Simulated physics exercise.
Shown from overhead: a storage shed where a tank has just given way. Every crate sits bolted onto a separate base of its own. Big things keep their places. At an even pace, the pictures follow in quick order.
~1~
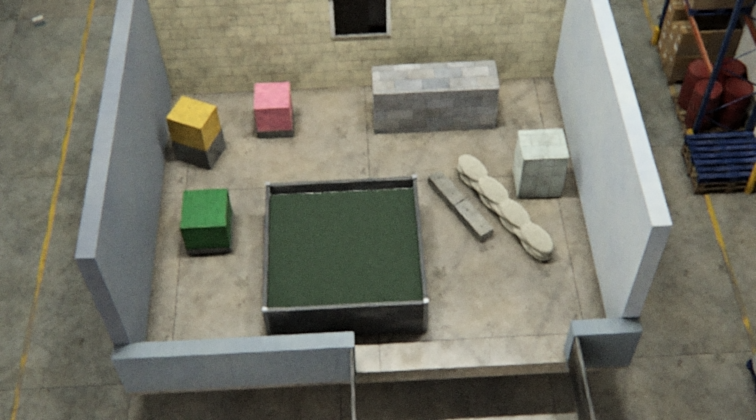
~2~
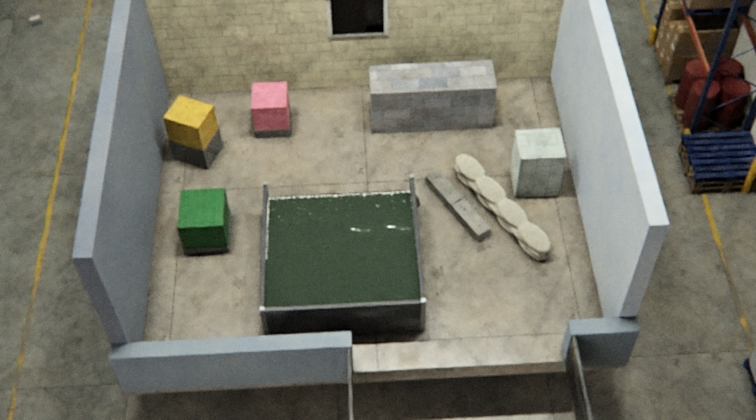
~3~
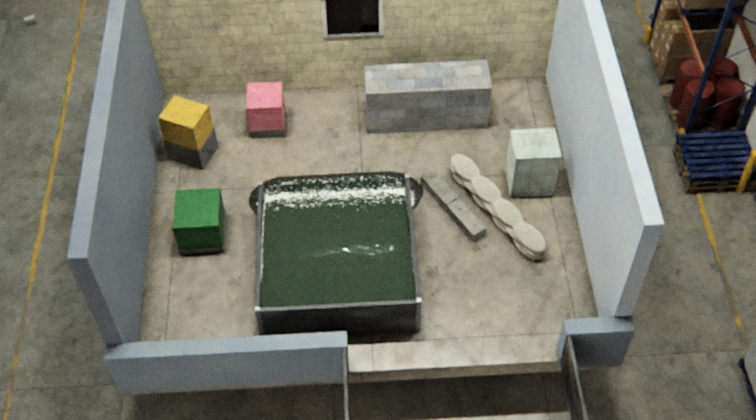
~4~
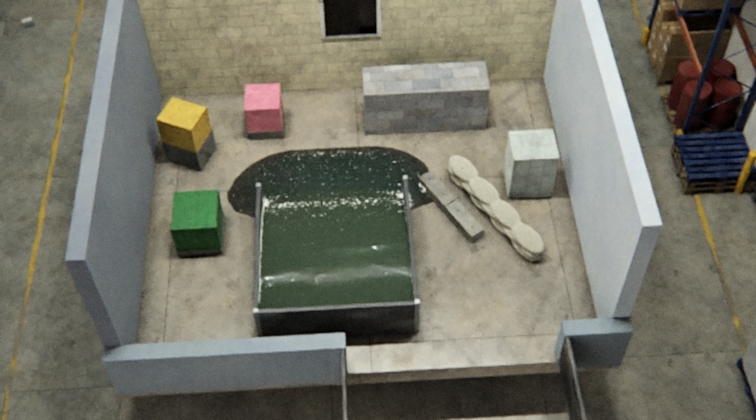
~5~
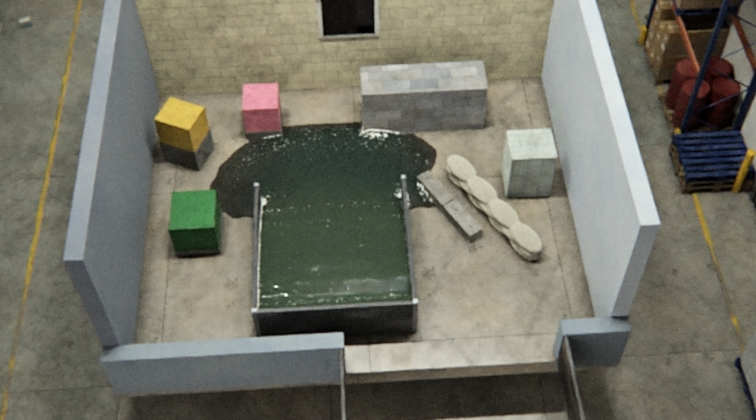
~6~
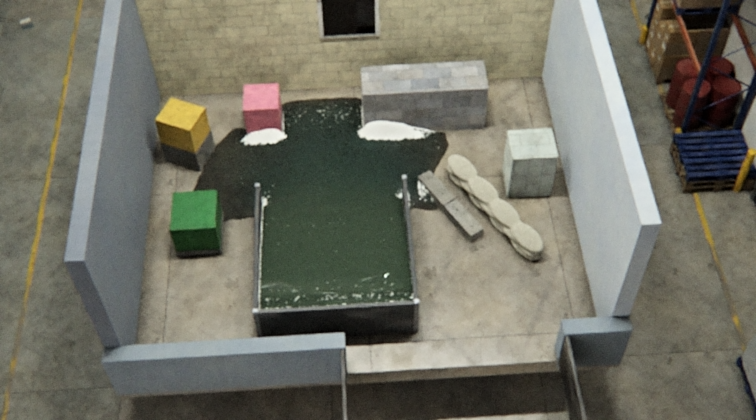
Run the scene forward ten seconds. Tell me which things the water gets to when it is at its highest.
Here is how it goes: The yellow crate is never reached, the pink crate is reached, the green crate is reached.
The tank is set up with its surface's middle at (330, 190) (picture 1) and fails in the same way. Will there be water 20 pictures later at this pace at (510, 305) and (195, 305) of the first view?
The first spot is not reached, while the second is wetted.
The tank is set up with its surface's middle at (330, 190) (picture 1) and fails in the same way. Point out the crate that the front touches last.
One in green.
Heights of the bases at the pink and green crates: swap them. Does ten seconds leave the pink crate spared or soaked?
I'd say the pink crate gets swamped.
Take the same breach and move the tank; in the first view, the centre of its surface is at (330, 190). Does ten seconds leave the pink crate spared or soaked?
Result - pink crate gets flooded.
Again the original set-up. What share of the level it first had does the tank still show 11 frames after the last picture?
34 per cent or thereabouts.
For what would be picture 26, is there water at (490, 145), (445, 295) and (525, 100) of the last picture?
One after the other: Awash, not flooded, under water.
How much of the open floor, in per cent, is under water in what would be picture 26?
60 %.
A moment on, water covers 35 % of the floor; the yellow crate water round its plinth, the pink crate water round its plinth, the green crate water round its plinth.
Next, water covers 50 % of the floor; the yellow crate water round its plinth, the pink crate water round its plinth, the green crate water round its plinth.
Then, water covers 60 % of the floor; the yellow crate water round its plinth, the pink crate water round its plinth, the green crate water round its plinth.
Later, water covers 85 % of the floor; the yellow crate water round its plinth, the pink crate water round its plinth, the green crate water round its plinth.
In the end, water covers 95 % of the floor; the yellow crate stayed above the water, the pink crate was topped, the green crate was topped.
